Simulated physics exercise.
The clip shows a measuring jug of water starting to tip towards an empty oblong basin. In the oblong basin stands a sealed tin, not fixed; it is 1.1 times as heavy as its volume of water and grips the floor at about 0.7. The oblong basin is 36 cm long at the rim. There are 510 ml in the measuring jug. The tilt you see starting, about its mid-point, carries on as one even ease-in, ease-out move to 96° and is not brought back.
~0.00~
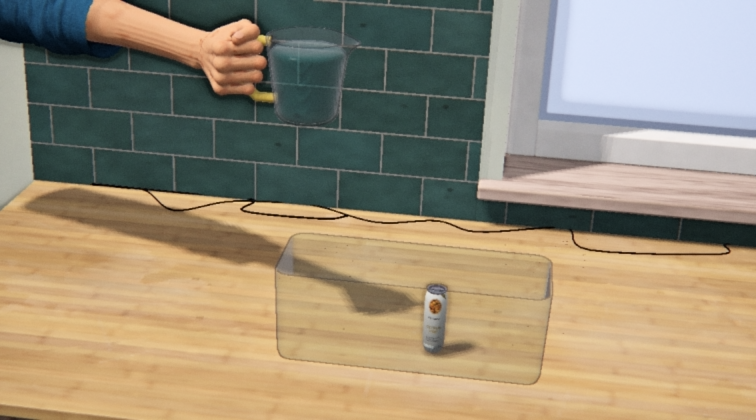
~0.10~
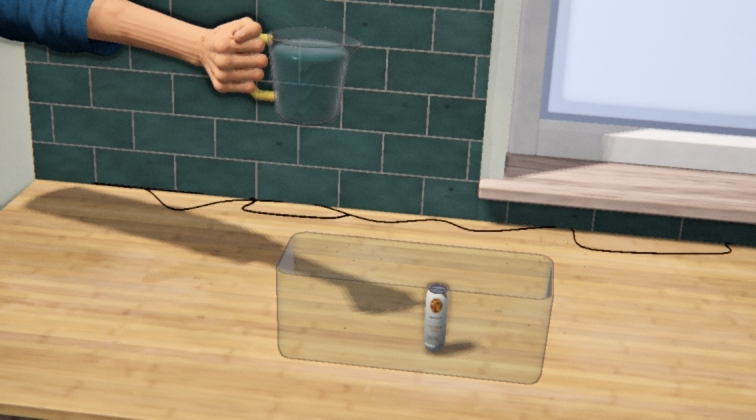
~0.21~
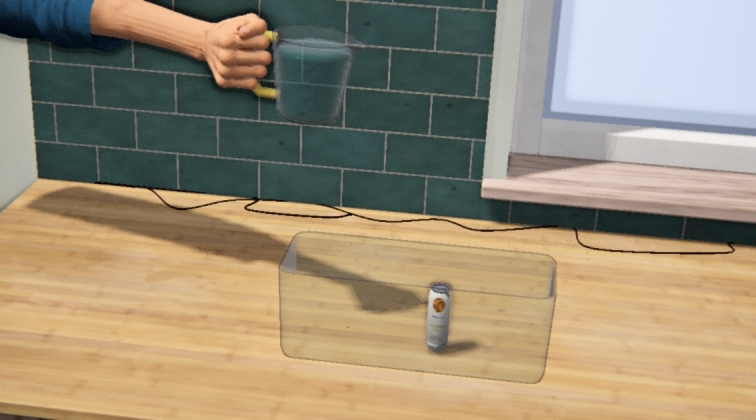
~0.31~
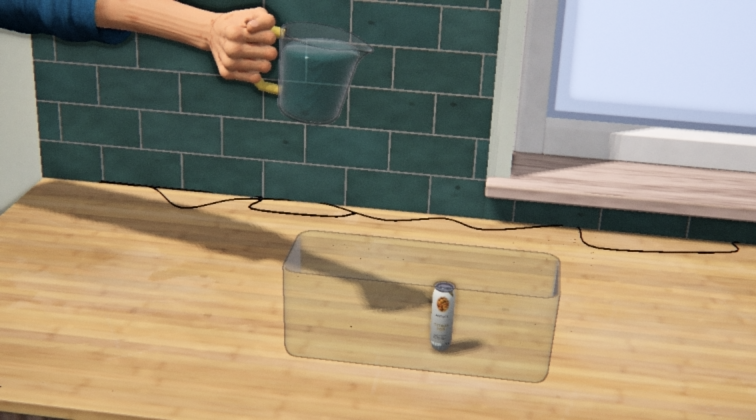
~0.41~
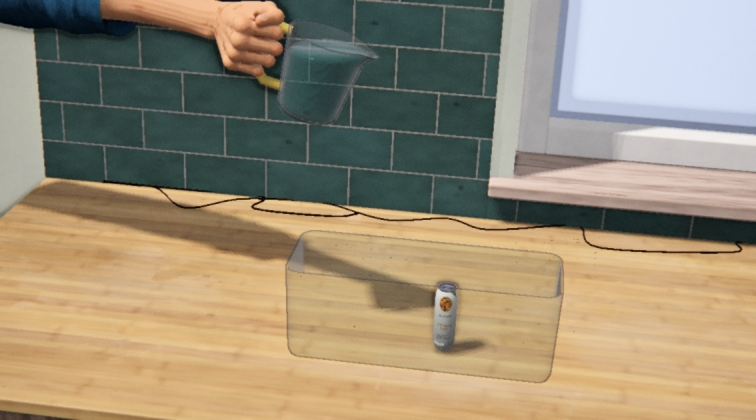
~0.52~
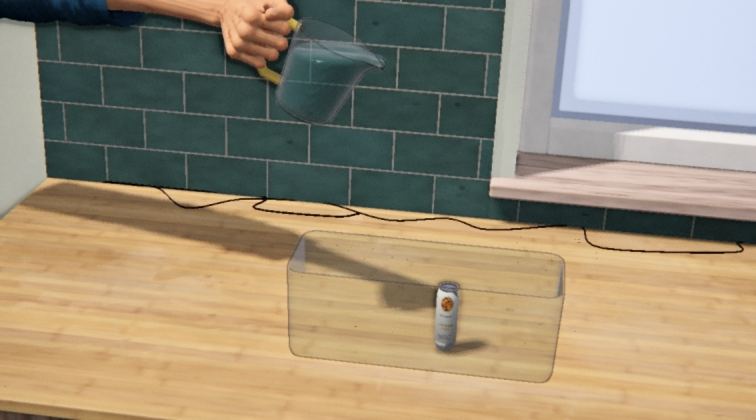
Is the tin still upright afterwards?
The tin topples.
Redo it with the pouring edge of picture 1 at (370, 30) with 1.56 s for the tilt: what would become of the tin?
Then it falls.
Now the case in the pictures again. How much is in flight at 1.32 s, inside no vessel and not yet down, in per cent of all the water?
Near 22 in a hundred.
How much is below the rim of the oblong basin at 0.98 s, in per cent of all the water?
Some 14 per cent.
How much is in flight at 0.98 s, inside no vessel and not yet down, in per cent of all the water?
Some 22 per cent.
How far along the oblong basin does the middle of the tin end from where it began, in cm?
About 7.5 cm.
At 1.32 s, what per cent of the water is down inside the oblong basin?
Some 58 per cent.
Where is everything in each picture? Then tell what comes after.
It leans 0°; its right rim is at (361, 43); the water meets the walls at (272, 46) and (348, 52); the oblong basin's rim runs from (284, 253) to (551, 280); the tin's top is at (437, 292), in the first frame.
It leans 1°; its right rim is at (363, 43); the water meets the walls at (274, 45) and (349, 52), in the second frame.
It leans 4°; its right rim is at (367, 45); the water meets the walls at (278, 45) and (354, 51), in the third frame.
It leans 9°; its right rim is at (374, 50); the water meets the walls at (284, 45) and (362, 52), in the fourth frame.
It leans 16°; its right rim is at (380, 57); the water meets the walls at (290, 46) and (373, 53), in the fifth frame.
It leans 24°; its right rim is at (383, 66); the water meets the walls at (293, 48) and (377, 60); 1 per cent is over the edge, in the sixth frame.
After 0.98 s the tilt is 67° and 63 per cent is still to pour; the tin stands where it began.
After 1.32 s the tilt is 91° and 19 per cent is still to pour; the tin leans 32°.
After 1.67 s the tilt is 96° and 1 per cent is still to pour; the tin lies on its side.
After 2.06 s the tilt is 96° and 0 per cent is still to pour; the tin lies on its side.
In the end the tin lies on its side.
